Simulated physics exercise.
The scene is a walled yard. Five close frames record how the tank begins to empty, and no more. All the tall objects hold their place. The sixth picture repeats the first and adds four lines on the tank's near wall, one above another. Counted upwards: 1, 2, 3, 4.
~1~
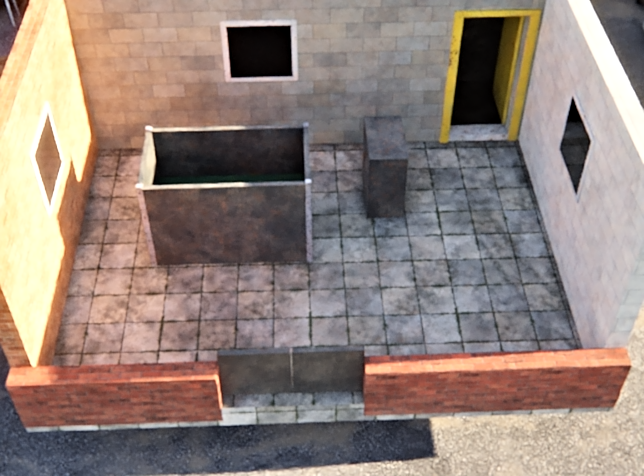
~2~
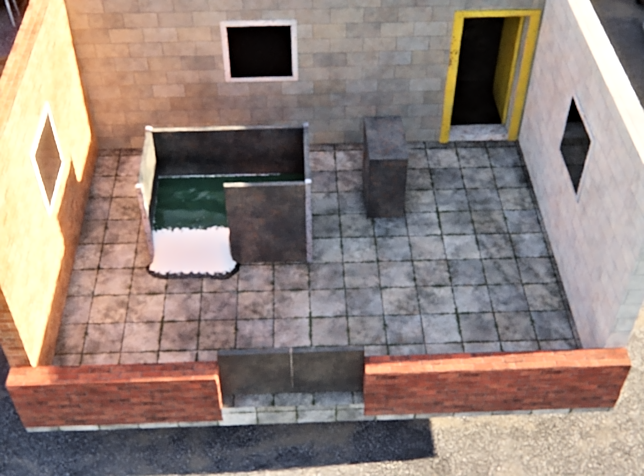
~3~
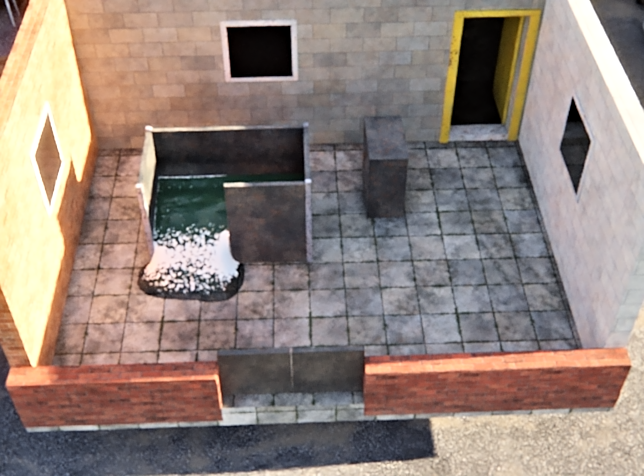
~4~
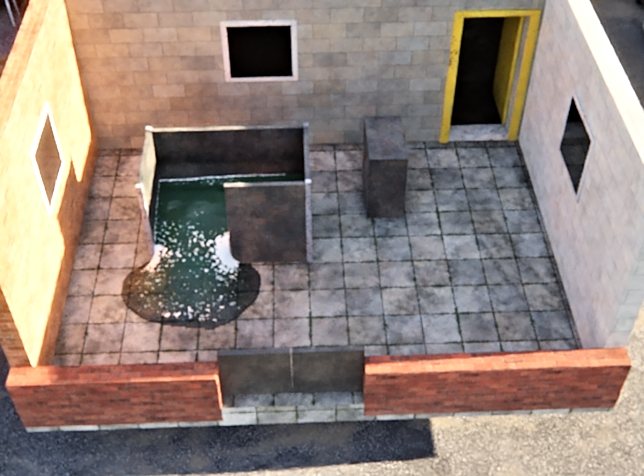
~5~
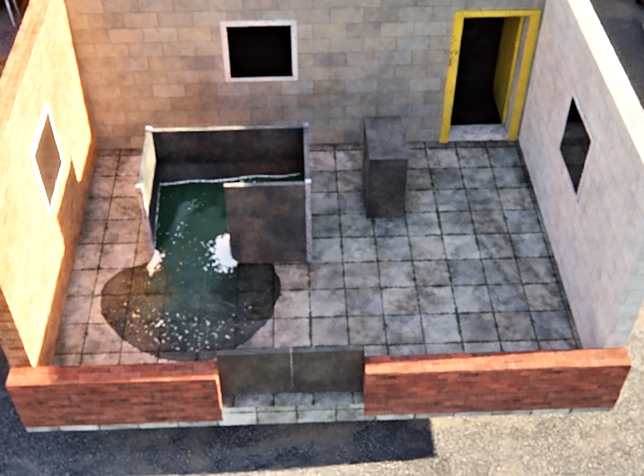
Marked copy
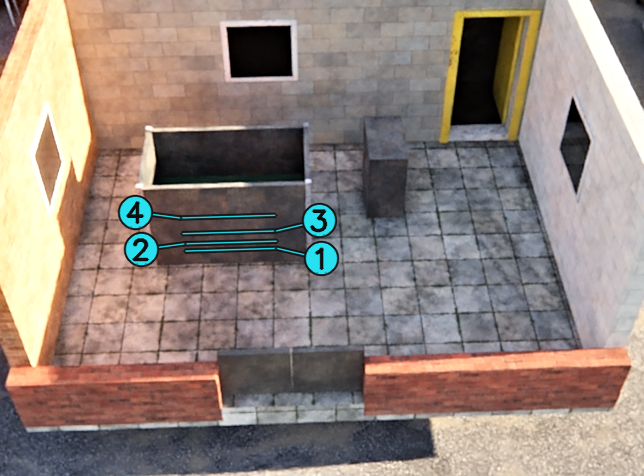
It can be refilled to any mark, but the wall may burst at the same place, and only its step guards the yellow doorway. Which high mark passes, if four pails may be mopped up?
4.
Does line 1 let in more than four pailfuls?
No.
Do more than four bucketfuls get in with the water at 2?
No.
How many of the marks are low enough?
All of the four.
On the marked copy, 1 at (231, 249); 2 at (230, 242); 3 at (229, 232); 4 at (227, 216); from the bottom up 1, 2, 3, 4.
With 1, nothing gets over.
With 2, nothing gets over.
With 3, nothing gets over.
With 4, a splash gets over, under a bucket.
